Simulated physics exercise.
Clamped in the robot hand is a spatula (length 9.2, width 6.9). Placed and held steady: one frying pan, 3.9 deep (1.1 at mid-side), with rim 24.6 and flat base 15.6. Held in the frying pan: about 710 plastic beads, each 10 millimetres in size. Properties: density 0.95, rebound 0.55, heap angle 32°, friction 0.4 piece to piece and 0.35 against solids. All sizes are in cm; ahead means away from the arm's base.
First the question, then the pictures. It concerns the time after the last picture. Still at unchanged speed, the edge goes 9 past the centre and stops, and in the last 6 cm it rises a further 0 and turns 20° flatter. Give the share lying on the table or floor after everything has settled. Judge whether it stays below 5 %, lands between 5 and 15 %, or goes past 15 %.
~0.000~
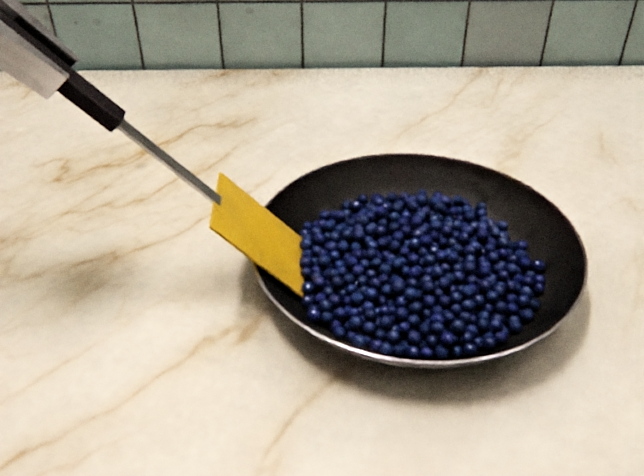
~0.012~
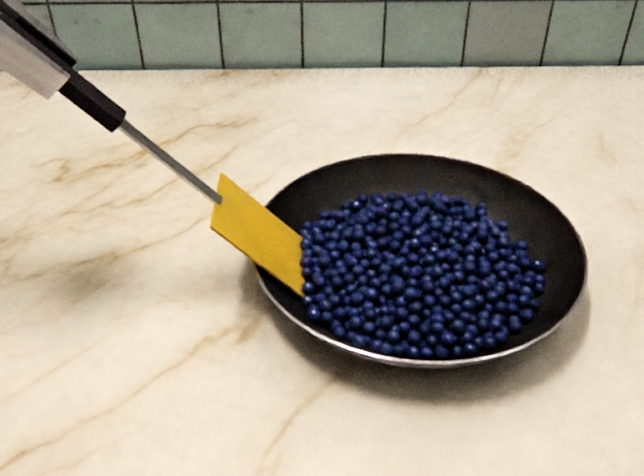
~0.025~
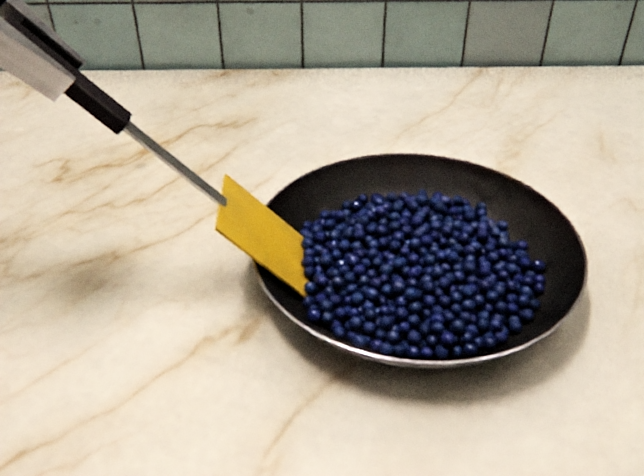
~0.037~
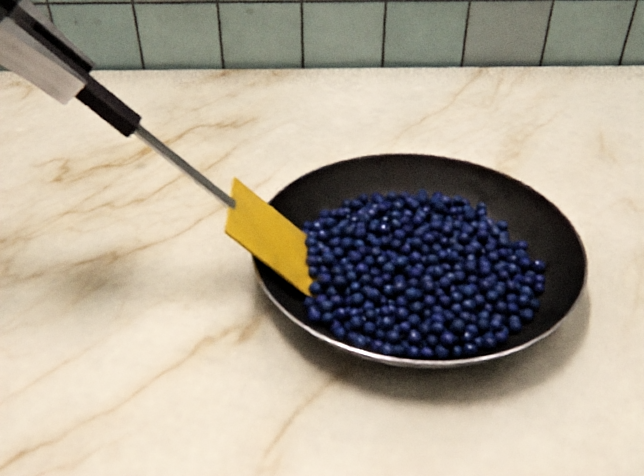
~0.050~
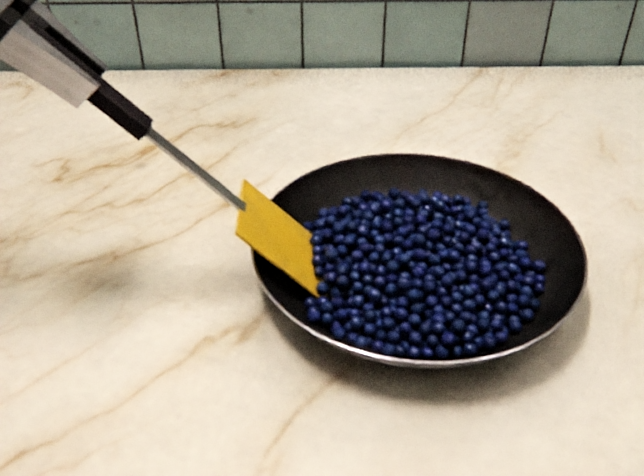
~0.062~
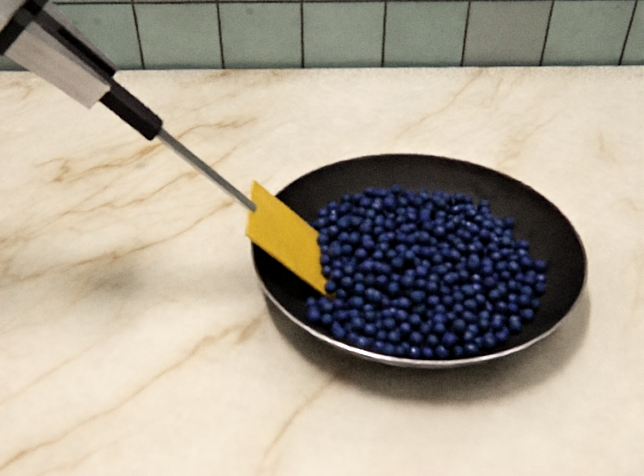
It lands between 5 and 15 %.
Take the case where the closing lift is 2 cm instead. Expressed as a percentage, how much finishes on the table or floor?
Roughly 15 percent of it.
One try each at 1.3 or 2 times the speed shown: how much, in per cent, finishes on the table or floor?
About 15 and 20 per cent.
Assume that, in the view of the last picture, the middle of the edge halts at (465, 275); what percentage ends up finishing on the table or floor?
Estimate: Approx. 0 %.
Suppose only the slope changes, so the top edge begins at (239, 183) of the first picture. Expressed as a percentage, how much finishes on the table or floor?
Roughly 15 percent ends on the table or floor.
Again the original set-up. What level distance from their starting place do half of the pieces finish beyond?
It works out to roughly 3 cm.
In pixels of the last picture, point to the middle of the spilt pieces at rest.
Centre of the spill: Approx. (631, 268).
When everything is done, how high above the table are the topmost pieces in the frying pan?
Some 5.5 cm above the table.
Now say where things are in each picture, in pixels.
In the first picture, the spatula top edge at (215, 198), sloping 47°; upper third of the load around (413, 258), from x 305 to 540, top at y 195; 708 in the frying pan.
In the second picture, the spatula top edge at (216, 199), sloping 47°; upper third of the load around (413, 258), from x 305 to 540, top at y 195.
In the third picture, the spatula top edge at (220, 200), sloping 47°; upper third of the load around (413, 257), from x 305 to 540, top at y 195.
In the fourth picture, the spatula top edge at (229, 203), sloping 47°; upper third of the load around (410, 257), from x 305 to 540, top at y 195.
In the fifth picture, the spatula top edge at (240, 205), sloping 47°; upper third of the load around (411, 255), from x 305 to 540, top at y 195.
In the sixth picture, the spatula top edge at (250, 206), sloping 47°; upper third of the load around (412, 253), from x 305 to 540, top at y 190; 708 in the frying pan.
After 0.16 s, sloping 47°, highest piece 4 above the table; 708 in the frying pan.
After 0.25 s, sloping 40°, highest piece 5 above the table; 708 in the frying pan.
After 0.50 s, sloping 27°, highest piece 6 above the table; 642 in the frying pan, 65 on the table or floor, 1 on the blade or in flight.
After 1.55 s, sloping 27°, highest piece 6 above the table; 641 in the frying pan, 67 on the table or floor.
In the end, 641 in the frying pan, 67 on the table or floor. That is 9 % on the table or floor.
